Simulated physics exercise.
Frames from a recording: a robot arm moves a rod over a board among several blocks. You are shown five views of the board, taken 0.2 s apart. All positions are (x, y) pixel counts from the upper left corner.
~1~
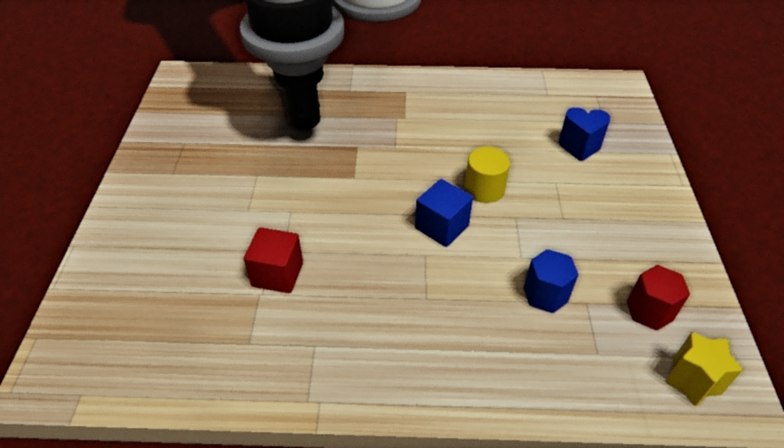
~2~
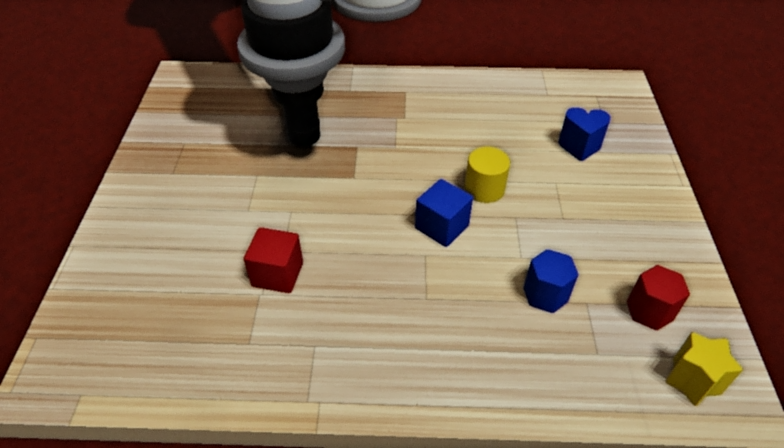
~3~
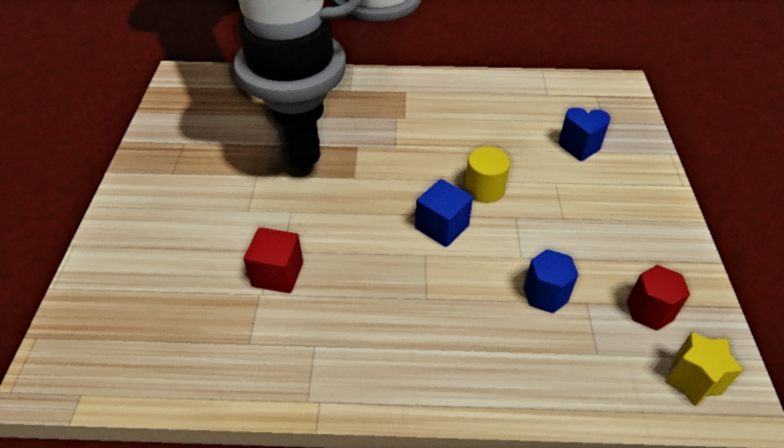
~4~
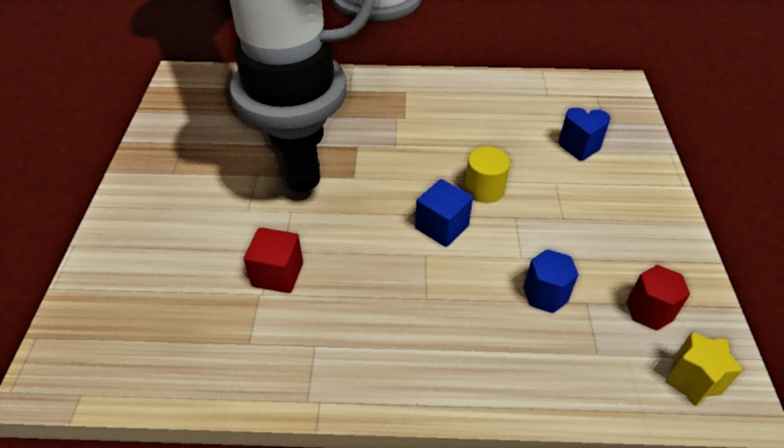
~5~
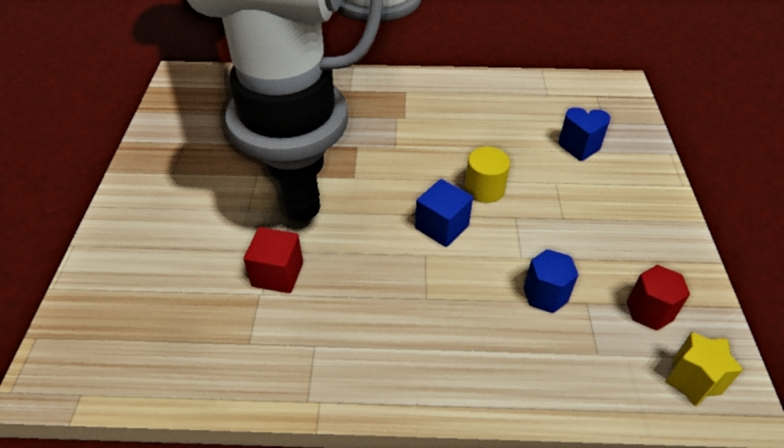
Robot arm moving a black rod down the wooden board, nearing a red cube while the blue, yellow and red blocks stay still.
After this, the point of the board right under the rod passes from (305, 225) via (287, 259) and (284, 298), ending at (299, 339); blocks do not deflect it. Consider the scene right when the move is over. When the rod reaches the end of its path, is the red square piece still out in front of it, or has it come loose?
The rod passes it.
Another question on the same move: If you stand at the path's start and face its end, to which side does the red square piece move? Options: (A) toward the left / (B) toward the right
Letter B.
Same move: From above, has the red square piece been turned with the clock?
In short: Yes.
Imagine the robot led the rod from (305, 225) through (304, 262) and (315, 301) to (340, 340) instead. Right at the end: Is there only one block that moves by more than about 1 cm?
Yes, that is what happens.
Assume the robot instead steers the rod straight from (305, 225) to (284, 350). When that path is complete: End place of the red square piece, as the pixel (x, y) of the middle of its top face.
Its top middle will sit at (237, 291).
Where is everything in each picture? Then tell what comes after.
The first frame shows rod tip at (305, 121); block tops, red square piece at (271, 245).
The second frame shows rod at (305, 137); blocks unchanged.
The third frame shows rod at (304, 157); blocks unchanged.
The fourth frame shows rod at (303, 181); blocks unchanged.
The fifth frame shows rod at (303, 209); red square piece at (271, 245).
On the path given first. One third of the way, rod at (283, 244); red square piece at (262, 262).
Two thirds of the way, rod at (281, 284); red square piece at (244, 301), turned 40° clockwise.
At the end, rod at (296, 324); red square piece at (241, 311), turned 50° clockwise.
